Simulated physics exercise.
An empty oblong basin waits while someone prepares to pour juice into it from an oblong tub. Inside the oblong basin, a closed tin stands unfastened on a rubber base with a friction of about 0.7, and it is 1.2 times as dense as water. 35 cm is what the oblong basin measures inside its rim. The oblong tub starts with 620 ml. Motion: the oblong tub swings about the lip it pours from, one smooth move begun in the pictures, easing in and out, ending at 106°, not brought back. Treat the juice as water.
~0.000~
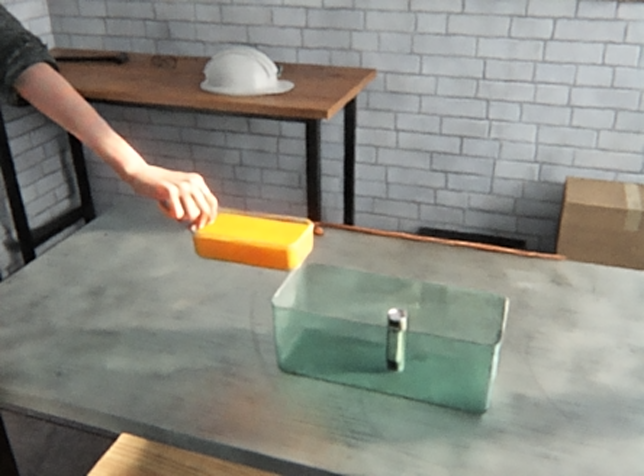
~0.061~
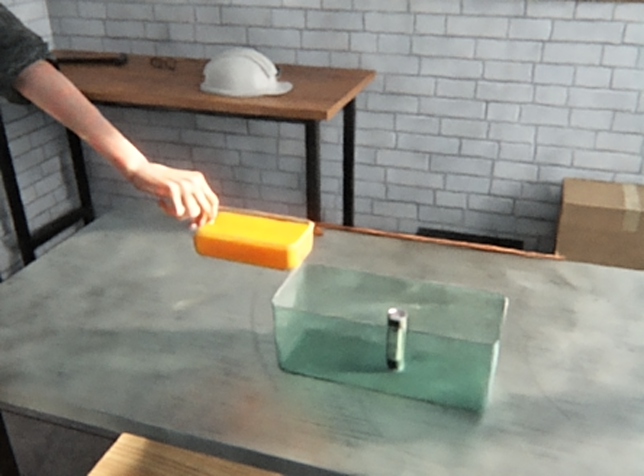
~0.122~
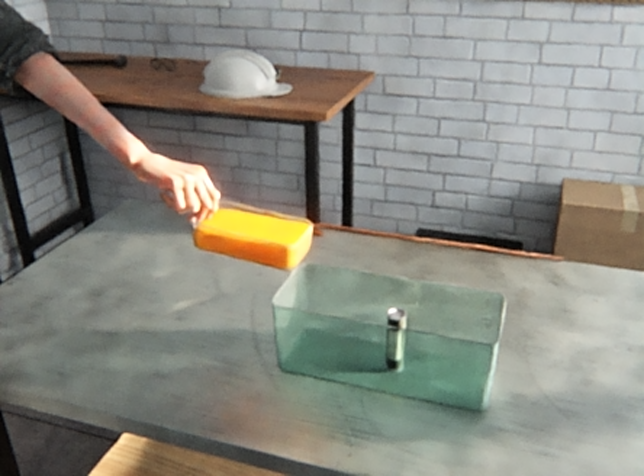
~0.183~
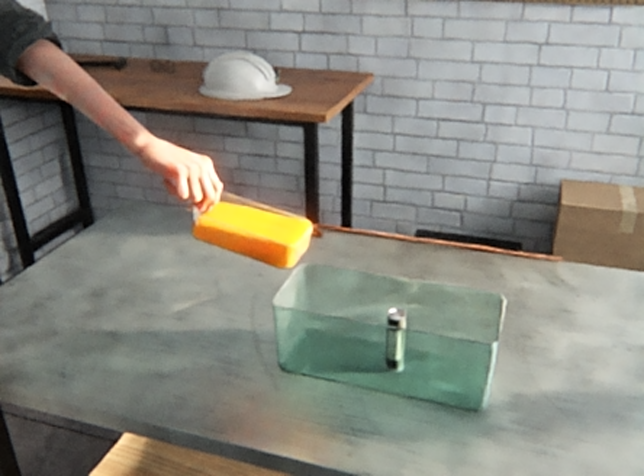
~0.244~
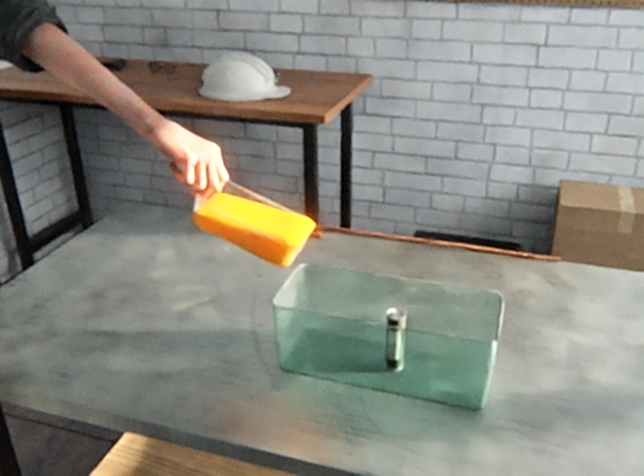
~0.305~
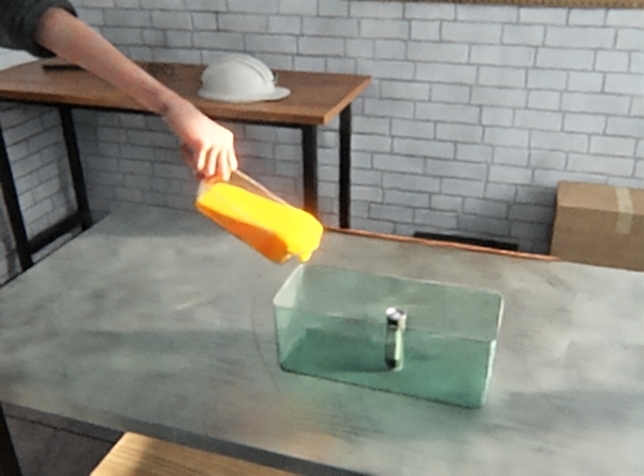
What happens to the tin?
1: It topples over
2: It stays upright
It topples over (1).
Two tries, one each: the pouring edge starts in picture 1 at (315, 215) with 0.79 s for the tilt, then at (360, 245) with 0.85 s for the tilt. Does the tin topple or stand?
In the first try it remains standing; in the second it remains standing.
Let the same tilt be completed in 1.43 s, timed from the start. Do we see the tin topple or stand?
Result: Tin upright.
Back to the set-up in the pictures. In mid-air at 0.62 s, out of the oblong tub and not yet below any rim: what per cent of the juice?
My guess is roughly 50 %.
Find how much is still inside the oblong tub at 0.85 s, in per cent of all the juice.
Around 0 in a hundred.
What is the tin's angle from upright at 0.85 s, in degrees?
The tilt comes to near 35°.
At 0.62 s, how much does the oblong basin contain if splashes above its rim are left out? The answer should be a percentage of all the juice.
Near 42 in a hundred.
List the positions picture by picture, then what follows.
The first picture shows tilt 0°; pouring edge (304, 235); surface from (206, 222) to (305, 236); the oblong basin's rim runs from (286, 283) to (504, 321); the tin's top is at (397, 316).
The second picture shows tilt 1°; pouring edge (305, 235); surface from (206, 221) to (305, 236).
The third picture shows tilt 5°; pouring edge (305, 235); surface from (206, 217) to (305, 234).
The fourth picture shows tilt 12°; pouring edge (305, 236); surface from (206, 210) to (306, 231).
The fifth picture shows tilt 20°; pouring edge (304, 236); surface from (206, 201) to (296, 227); 4 per cent is over the edge.
The sixth picture shows tilt 30°; pouring edge (304, 236); surface from (207, 189) to (292, 221); 11 per cent is over the edge.
By 0.62 s the tilt is 88° and 6 per cent is still to pour; the tin stands where it began.
By 0.85 s the tilt is 106° and 0 per cent is still to pour; the tin leans 35°.
By 1.09 s the tilt is 106° and 0 per cent is still to pour; the tin lies on its side.
By 1.35 s the tilt is 106° and 0 per cent is still to pour; the tin lies on its side.
At rest the tin lies on its side.
